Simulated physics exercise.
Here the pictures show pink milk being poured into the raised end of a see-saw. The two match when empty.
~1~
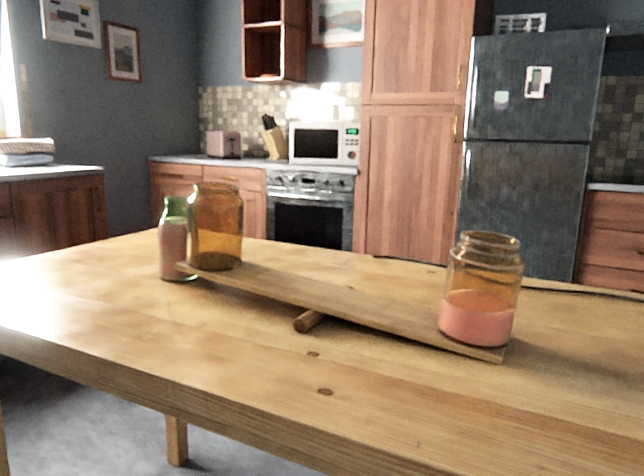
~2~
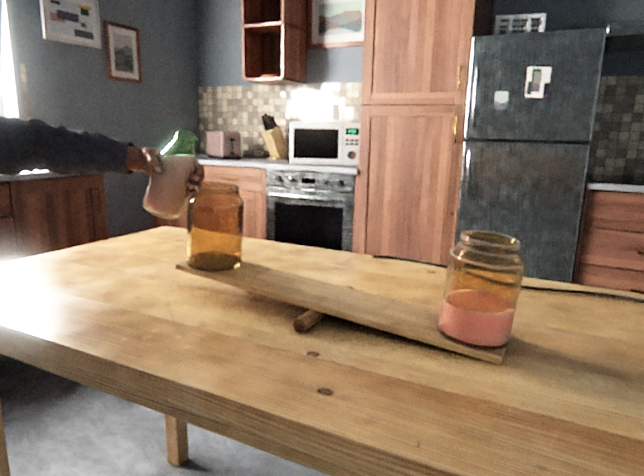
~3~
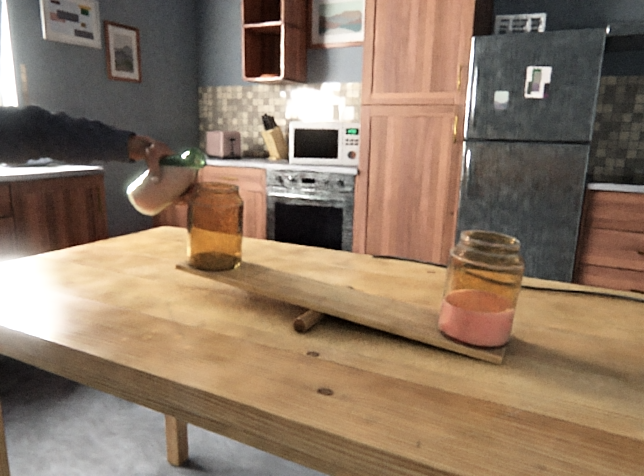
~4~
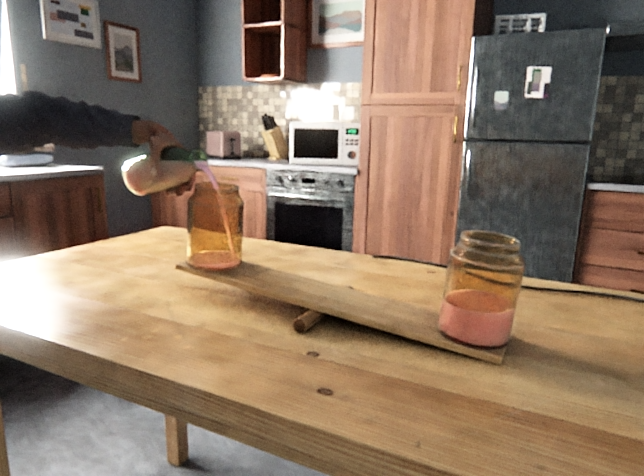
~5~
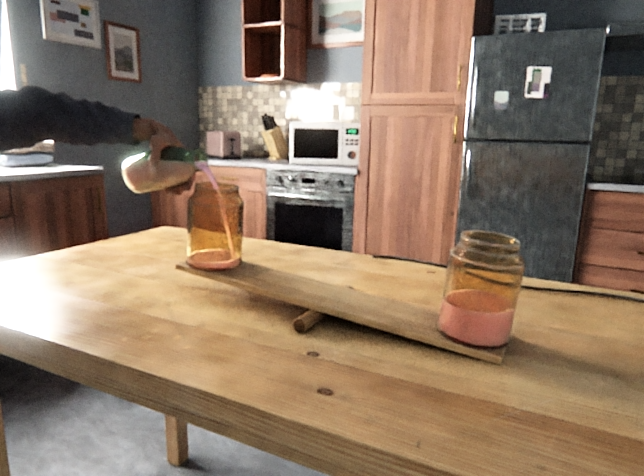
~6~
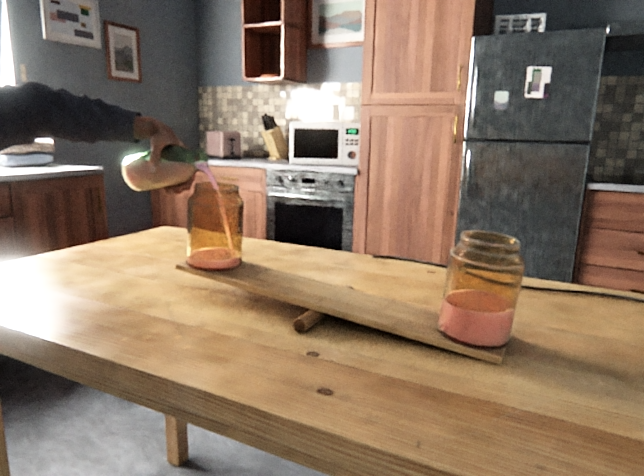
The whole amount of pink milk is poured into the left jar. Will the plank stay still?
No, it tips.
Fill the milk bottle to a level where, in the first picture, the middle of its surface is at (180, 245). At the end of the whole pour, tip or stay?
Won't budge.
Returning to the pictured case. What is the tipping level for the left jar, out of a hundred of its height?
Tipping level: Near 30 per cent.
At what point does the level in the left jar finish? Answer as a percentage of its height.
It comes up to around 40 percent.
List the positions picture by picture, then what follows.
The first frame shows before the pour; milk bottle (177, 236) about two thirds full; left jar (216, 223) empty, raised; right jar (482, 285) about a third full, on the low side.
In the second frame, the milk bottle is on its way; rolling pin (302, 324); left jar (216, 223) empty.
The third frame shows the pink milk nears the lip; milk bottle (171, 178) tipped 60° with all of its load; left jar (216, 223) empty.
The fourth frame shows pouring; rolling pin (302, 324); left jar nearly empty, surface at (214, 257); right jar about a third full, surface at (479, 301).
The fifth frame shows pouring; milk bottle (169, 167) tipped 75° with nearly all of its load; left jar (216, 223) nearly empty.
The sixth frame shows pouring; rolling pin (302, 324); left jar nearly empty, surface at (214, 255); right jar about a third full, surface at (479, 301).
A moment on, the left jar is about a quarter full; the plank leans as before.
Further on, the left jar is about a third full; the plank has swung over, and that end is down.
When it is over, the left jar is about half full; the plank has swung over, and that end is down.
